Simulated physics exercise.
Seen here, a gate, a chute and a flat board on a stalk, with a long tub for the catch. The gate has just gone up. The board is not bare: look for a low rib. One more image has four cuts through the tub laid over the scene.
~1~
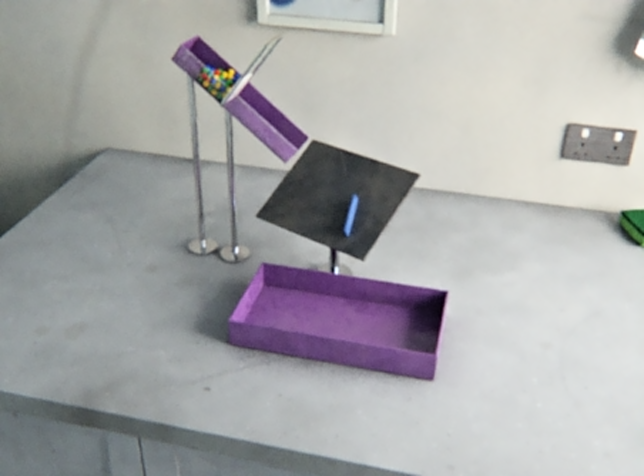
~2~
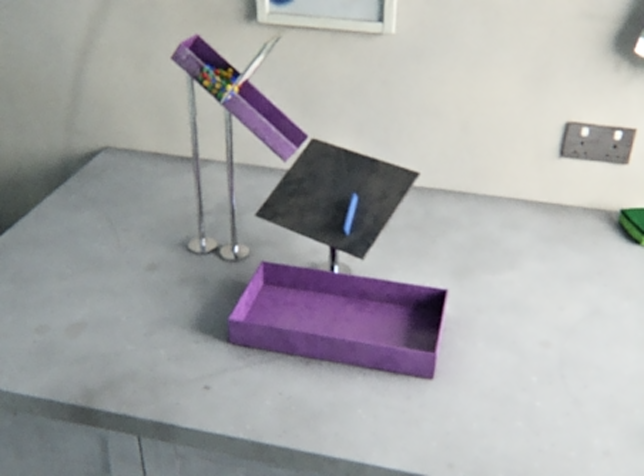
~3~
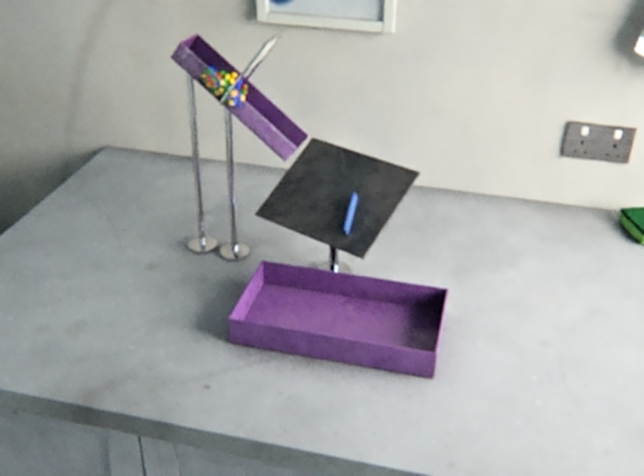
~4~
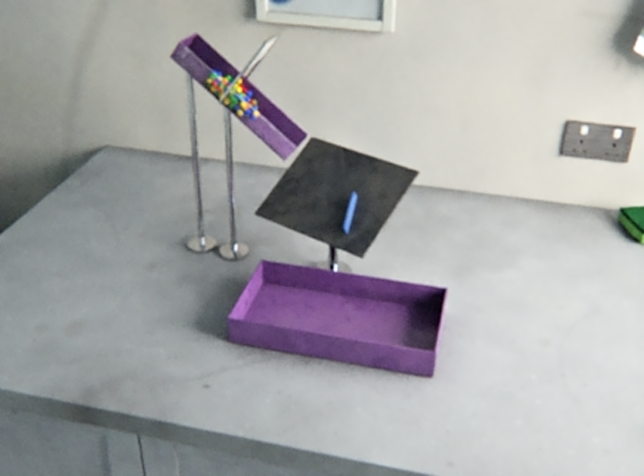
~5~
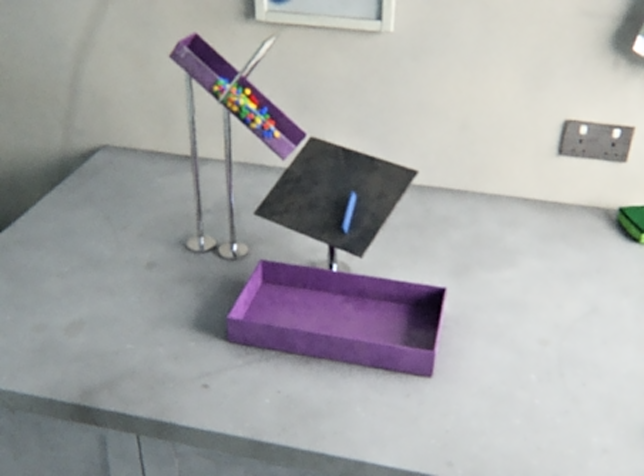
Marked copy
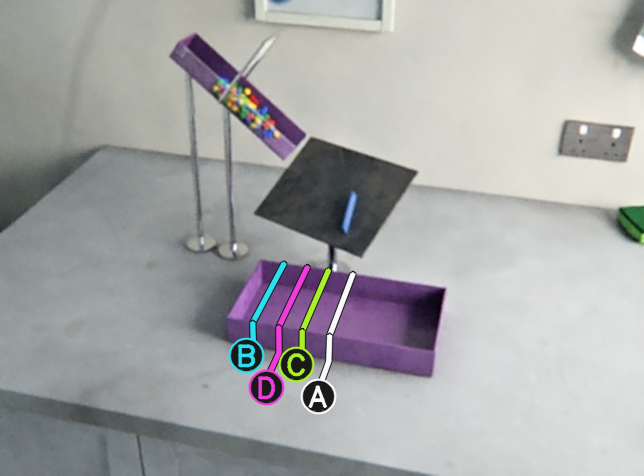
At first, a cluster of colourful beads sits bunched near the upper part of a sloping purple chute, above a tilted dark board with a blue rib and an empty purple tub. The beads then slide down the chute to the right, spreading into a longer streak nearer its lower end.
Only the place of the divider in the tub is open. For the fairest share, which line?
It is C.
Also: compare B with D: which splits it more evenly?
D it is.
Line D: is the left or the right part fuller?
Right.
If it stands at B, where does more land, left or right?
More lands on the right.
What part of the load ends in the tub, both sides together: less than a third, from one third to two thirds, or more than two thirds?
About that: More than two thirds.
On the marked copy, line A crosses the front rim at (329, 335); line B crosses the front rim at (253, 322); line C crosses the front rim at (302, 330); line D crosses the front rim at (279, 326).
With A, of what is caught, nearly all on the left of the divider, a small part on the right.
With B, of what is caught, a small part on the left of the divider, nearly all on the right.
With C, of what is caught, about half on the left of the divider, about half on the right.
With D, of what is caught, about a quarter on the left of the divider, most on the right.
